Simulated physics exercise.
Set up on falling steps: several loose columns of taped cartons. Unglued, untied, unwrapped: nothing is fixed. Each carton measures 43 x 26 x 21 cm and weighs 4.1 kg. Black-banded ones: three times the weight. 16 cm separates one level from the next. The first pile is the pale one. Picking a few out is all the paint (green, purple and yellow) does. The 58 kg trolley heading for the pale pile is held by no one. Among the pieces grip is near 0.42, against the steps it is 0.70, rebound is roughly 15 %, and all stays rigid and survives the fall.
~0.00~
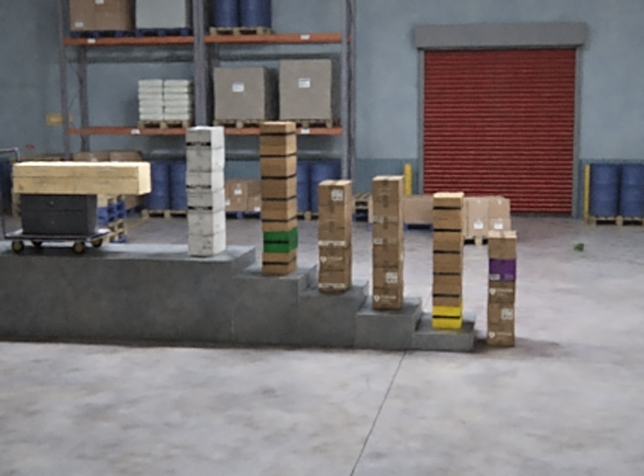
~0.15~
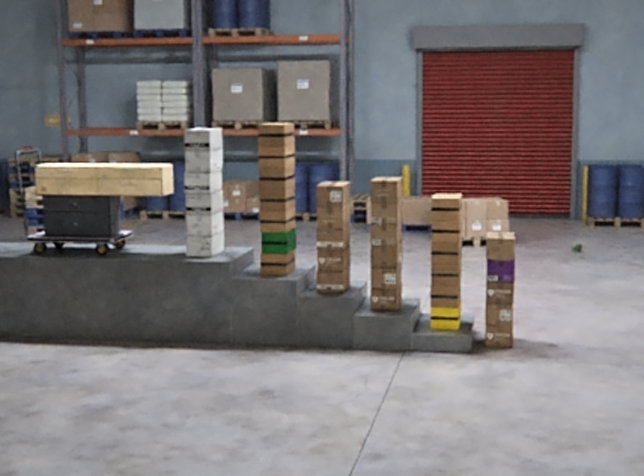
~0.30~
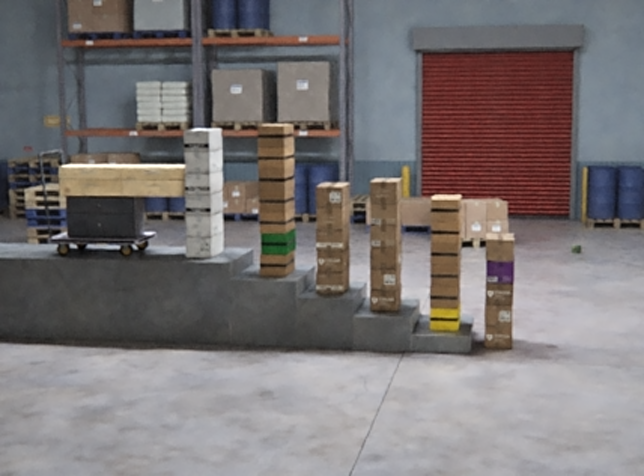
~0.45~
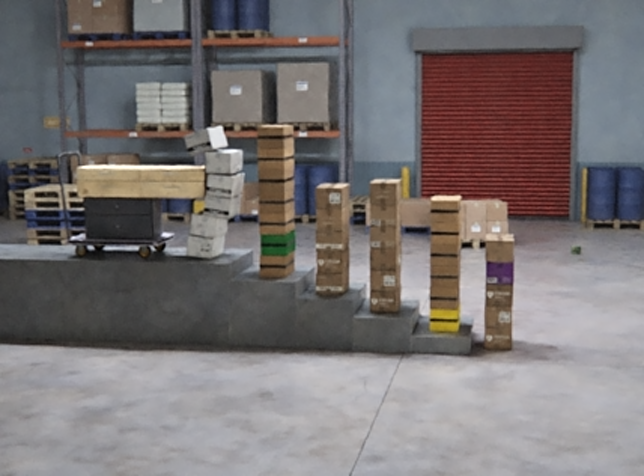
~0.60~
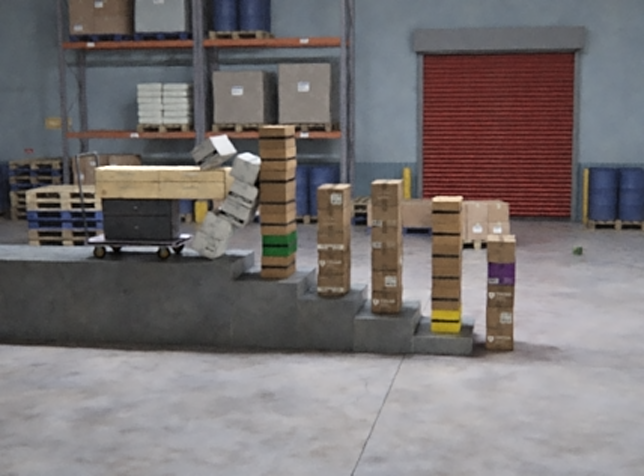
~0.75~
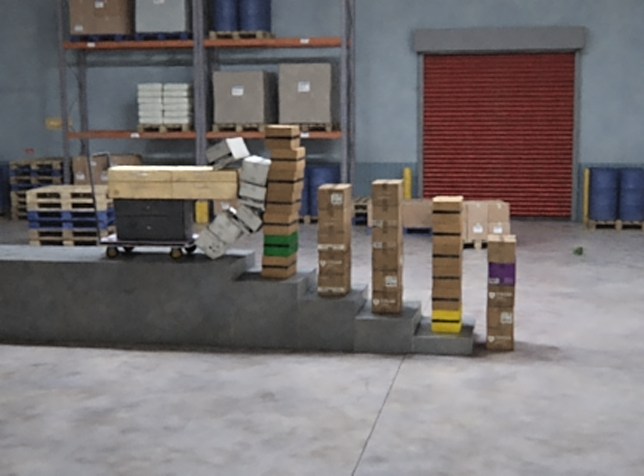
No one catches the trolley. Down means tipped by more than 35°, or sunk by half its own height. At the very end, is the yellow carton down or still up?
At the very end the yellow carton is still up.
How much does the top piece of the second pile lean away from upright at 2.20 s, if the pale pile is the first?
I'd put it close to 50° from upright.
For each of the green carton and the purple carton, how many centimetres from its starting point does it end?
For green it's 50 cm, and for purple it's 110 cm.
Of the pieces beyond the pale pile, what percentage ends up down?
The share is about 80 in a hundred.
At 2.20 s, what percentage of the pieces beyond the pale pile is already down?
40 %.
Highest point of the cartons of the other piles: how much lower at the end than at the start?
Around 85 centimetres.
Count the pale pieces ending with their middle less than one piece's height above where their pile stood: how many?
The count is 4.
After 1.52 s, 6 of the pale pile down; 2 of the 29 other cartons down; yellow carton unmoved; green carton 33° from how it stood.
After 2.20 s, 6 of the pale pile down; 12 of the 29 other cartons down; yellow carton unmoved; green carton 52° from how it stood, 18 cm lower.
After 3.10 s, 6 of the pale pile down; 25 of the 29 other cartons down; yellow carton unmoved; purple carton on its side.
In the end (4.6 s), 6 of the pale pile down; 23 of the 29 other cartons down; yellow carton unmoved; purple carton upside down; green carton 53° from how it stood, 18 cm lower. From the last view, middles, yellow carton near (447, 316), purple carton near (602, 331).
